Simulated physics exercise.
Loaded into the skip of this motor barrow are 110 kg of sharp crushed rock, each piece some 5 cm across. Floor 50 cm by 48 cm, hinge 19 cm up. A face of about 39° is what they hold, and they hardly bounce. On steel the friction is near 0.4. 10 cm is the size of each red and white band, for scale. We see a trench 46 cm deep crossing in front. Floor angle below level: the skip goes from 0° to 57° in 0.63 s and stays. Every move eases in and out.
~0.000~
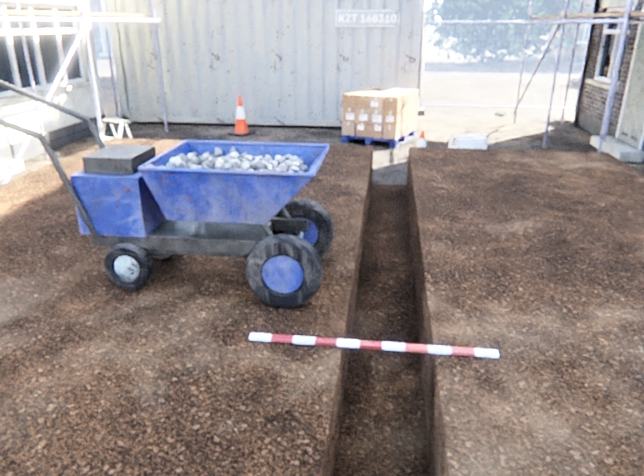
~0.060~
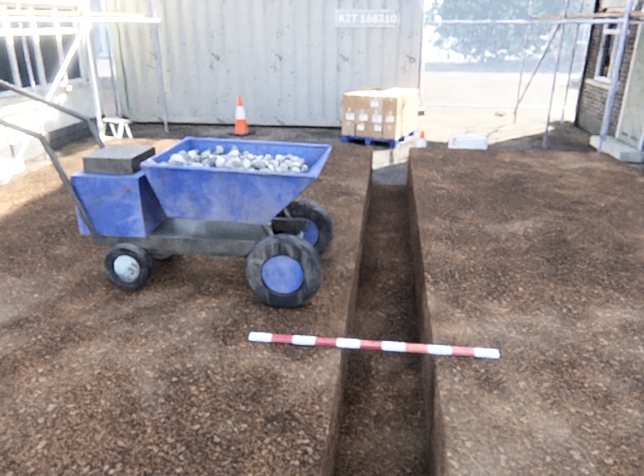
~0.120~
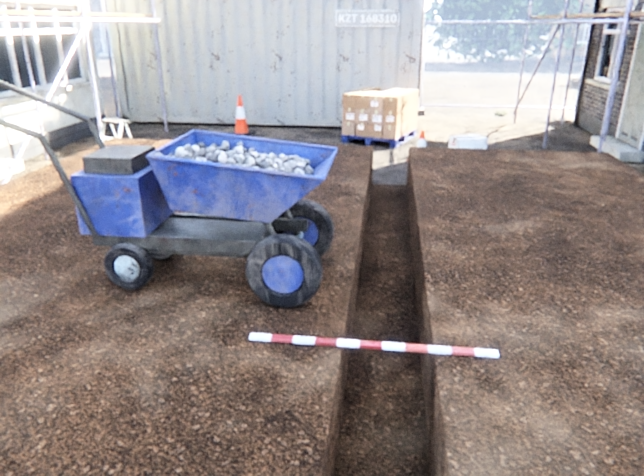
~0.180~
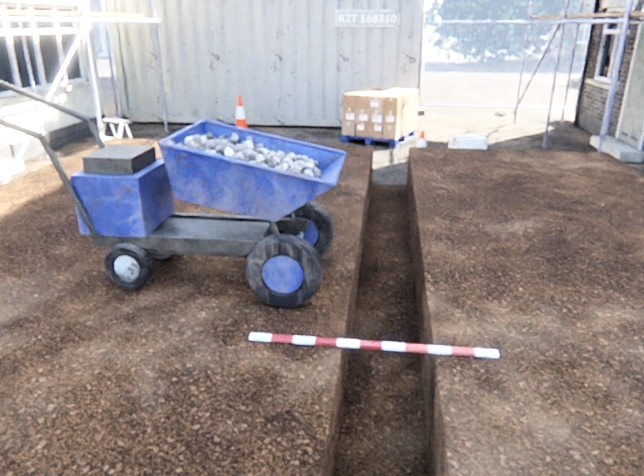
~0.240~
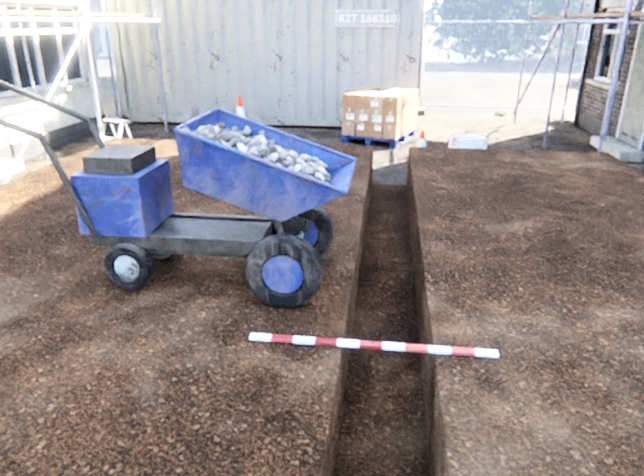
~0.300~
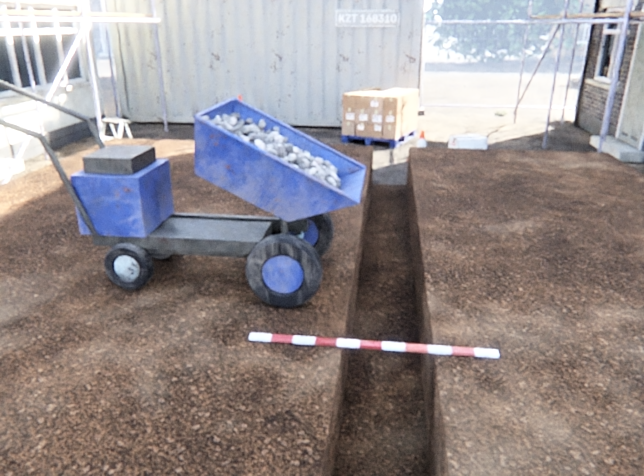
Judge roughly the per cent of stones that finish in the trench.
An estimated 26 per cent finish in the trench.
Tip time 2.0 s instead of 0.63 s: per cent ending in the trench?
It would be near 30 percent.
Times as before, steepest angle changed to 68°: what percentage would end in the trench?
Then close to 45 per cent.
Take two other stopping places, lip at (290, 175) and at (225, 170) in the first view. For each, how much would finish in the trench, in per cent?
First place: Near 40%; second place: Near 40%.
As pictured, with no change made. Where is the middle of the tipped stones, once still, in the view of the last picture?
Around (436, 288).
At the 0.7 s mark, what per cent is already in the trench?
I'd say near 5 per cent at that time.
After 0.5 s the floor is at 48°; 100 % in the skip; the foremost stones are at (364, 208).
After 0.7 s the floor is at 57°; 92 % in the skip, 7 % in the trench, 1 % past the trench; the foremost stones are at (434, 270).
After 1.1 s the floor is at 57°; 57 % in the skip, 16 % in the trench, 27 % past the trench; the foremost stones are at (525, 289).
After 3.0 s the floor is at 57°; 46 % in the skip, 26 % in the trench, 29 % past the trench; the foremost stones are at (575, 290).
